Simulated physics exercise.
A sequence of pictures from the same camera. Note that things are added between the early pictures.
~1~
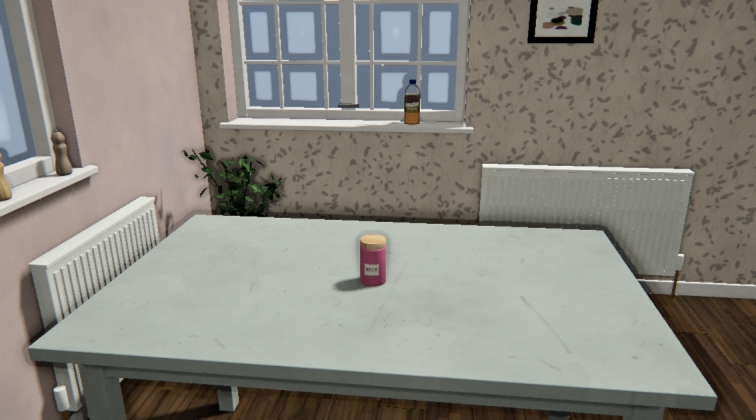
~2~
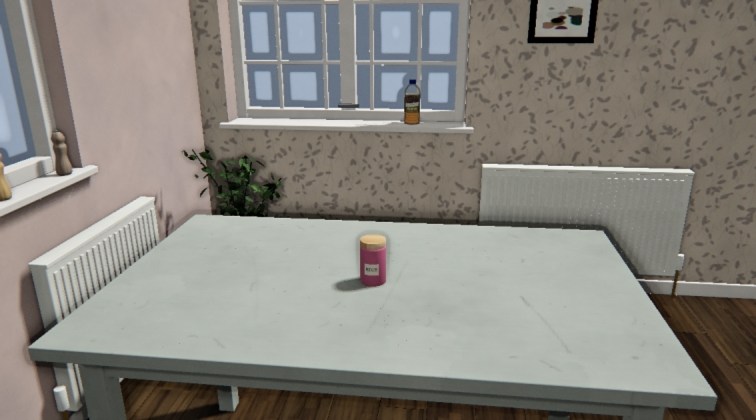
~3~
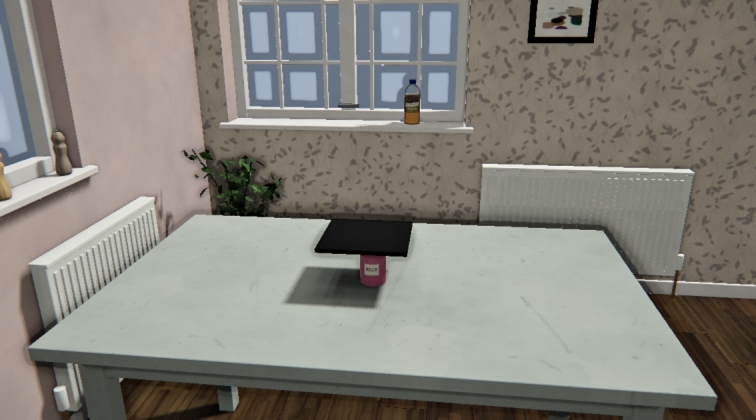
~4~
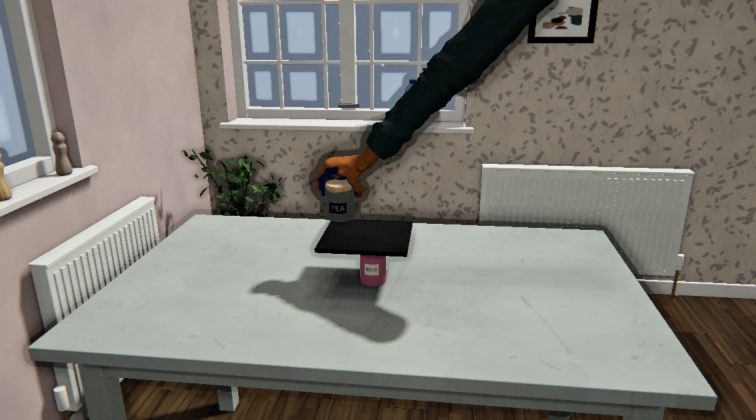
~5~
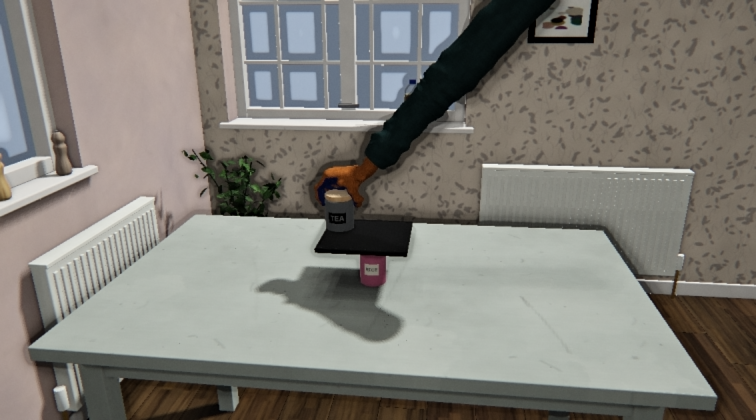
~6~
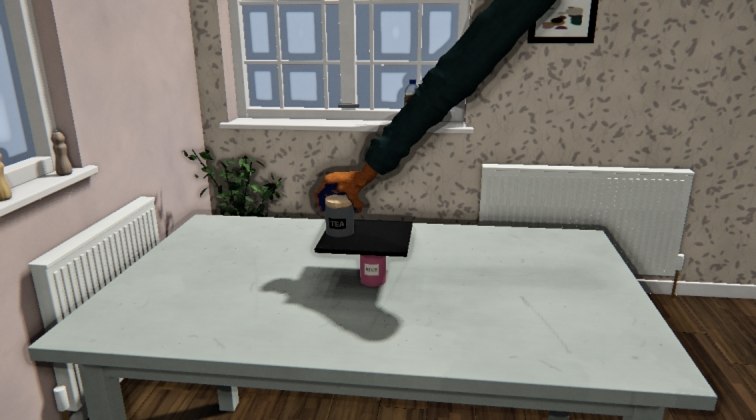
The footage shows a pink jar on a pale table, then a black board appears on top of it. A hand in a dark sleeve lowers a grey jar onto the board's left side and keeps hold of it.
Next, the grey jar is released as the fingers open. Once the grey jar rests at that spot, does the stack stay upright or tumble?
The stack tumbles.
Then, 0.40 s on from there, grey jar now fallen; black lid on its side.
Then, 0.80 s on from there, black lid now fallen.
In the end, fallen, grey jar and black lid; pink jar unmoved. The stack gives way.
